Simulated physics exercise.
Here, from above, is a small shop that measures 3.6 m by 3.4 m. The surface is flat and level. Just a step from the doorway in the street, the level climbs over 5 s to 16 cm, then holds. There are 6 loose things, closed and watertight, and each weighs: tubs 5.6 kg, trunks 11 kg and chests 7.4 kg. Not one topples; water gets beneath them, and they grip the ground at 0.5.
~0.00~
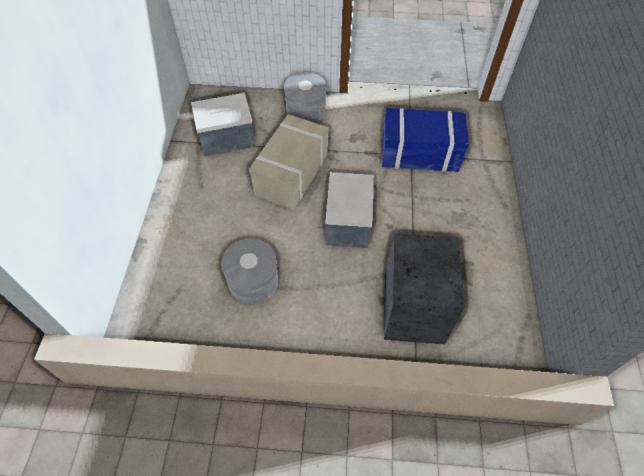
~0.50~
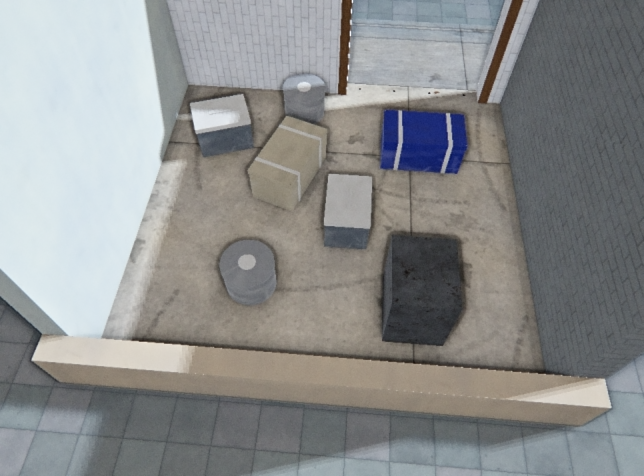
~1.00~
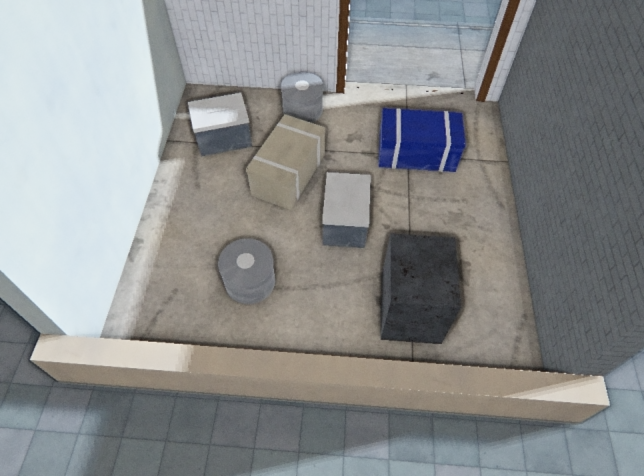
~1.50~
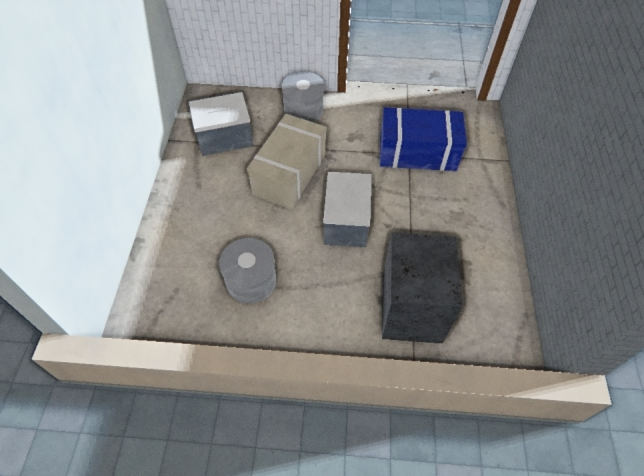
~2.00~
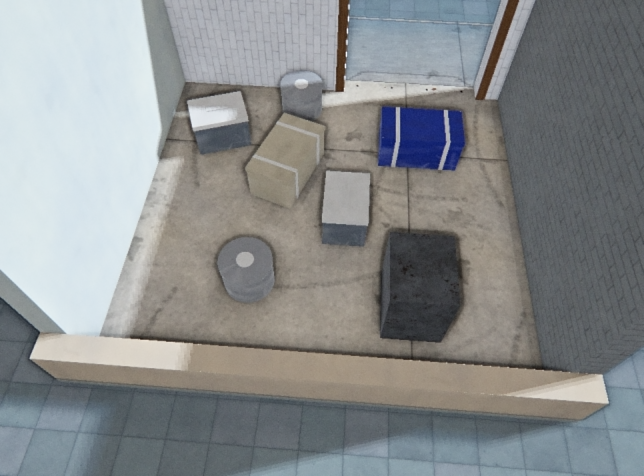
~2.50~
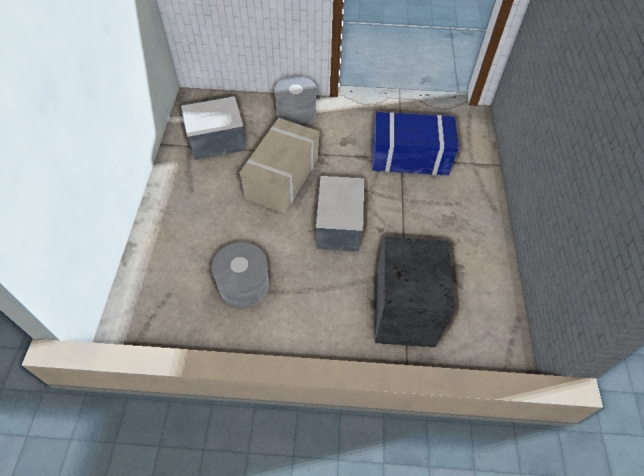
The paving outside a small shop turned from pinkish-grey to pale blue, as if water had spread over it, while the blue trunk, dark chest and other things inside stayed put on the dry floor.
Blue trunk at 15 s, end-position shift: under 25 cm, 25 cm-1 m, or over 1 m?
Result: A long trip.
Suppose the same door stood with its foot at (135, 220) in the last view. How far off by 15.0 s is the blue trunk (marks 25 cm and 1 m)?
I'd expect the blue trunk to get swept far off.
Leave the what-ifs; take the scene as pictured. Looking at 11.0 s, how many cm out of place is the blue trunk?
It is about 200 cm out of place by then.
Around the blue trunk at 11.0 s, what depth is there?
13 cm, roughly.
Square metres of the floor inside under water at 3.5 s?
Flooded: Near 1.0 m2.
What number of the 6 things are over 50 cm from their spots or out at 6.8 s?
By that point, 2.
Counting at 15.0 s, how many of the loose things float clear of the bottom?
I count 6.
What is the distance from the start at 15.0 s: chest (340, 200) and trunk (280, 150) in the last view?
The first is 200 cm from its start, the second 60 cm.
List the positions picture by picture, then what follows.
In the first frame, the blue trunk at (426, 126), on the bottom; water covers 0.0 m2; 0 of 6 have shifted.
In the second frame, the blue trunk at (425, 128), on the bottom; 0.0 m2 under water; 0 of 6 have shifted.
In the third frame, the blue trunk at (423, 126) rests on the ground; water covers 0.0 m2; 0 of 6 have shifted.
In the fourth frame, the blue trunk at (424, 125), on the bottom; water covers 0.0 m2; 0 of 6 have shifted.
In the fifth frame, the blue trunk at (422, 125), on the bottom; 0.0 m2 under water; 0 of 6 have shifted.
In the sixth frame, the blue trunk at (416, 130) rests on the ground; 0.0 m2 under water; 0 of 6 have shifted.
After 3.5 s the blue trunk is near (416, 131), 0.0 m from its start, aground; 0 afloat.
After 6.8 s the blue trunk is near (451, 235), 1.3 m from its start, afloat; 2 afloat.
After 11.0 s the blue trunk is near (487, 312), 2.0 m from its start, afloat; 5 afloat.
After 15.0 s the blue trunk is near (487, 309), 2.0 m from its start, afloat; 6 afloat.
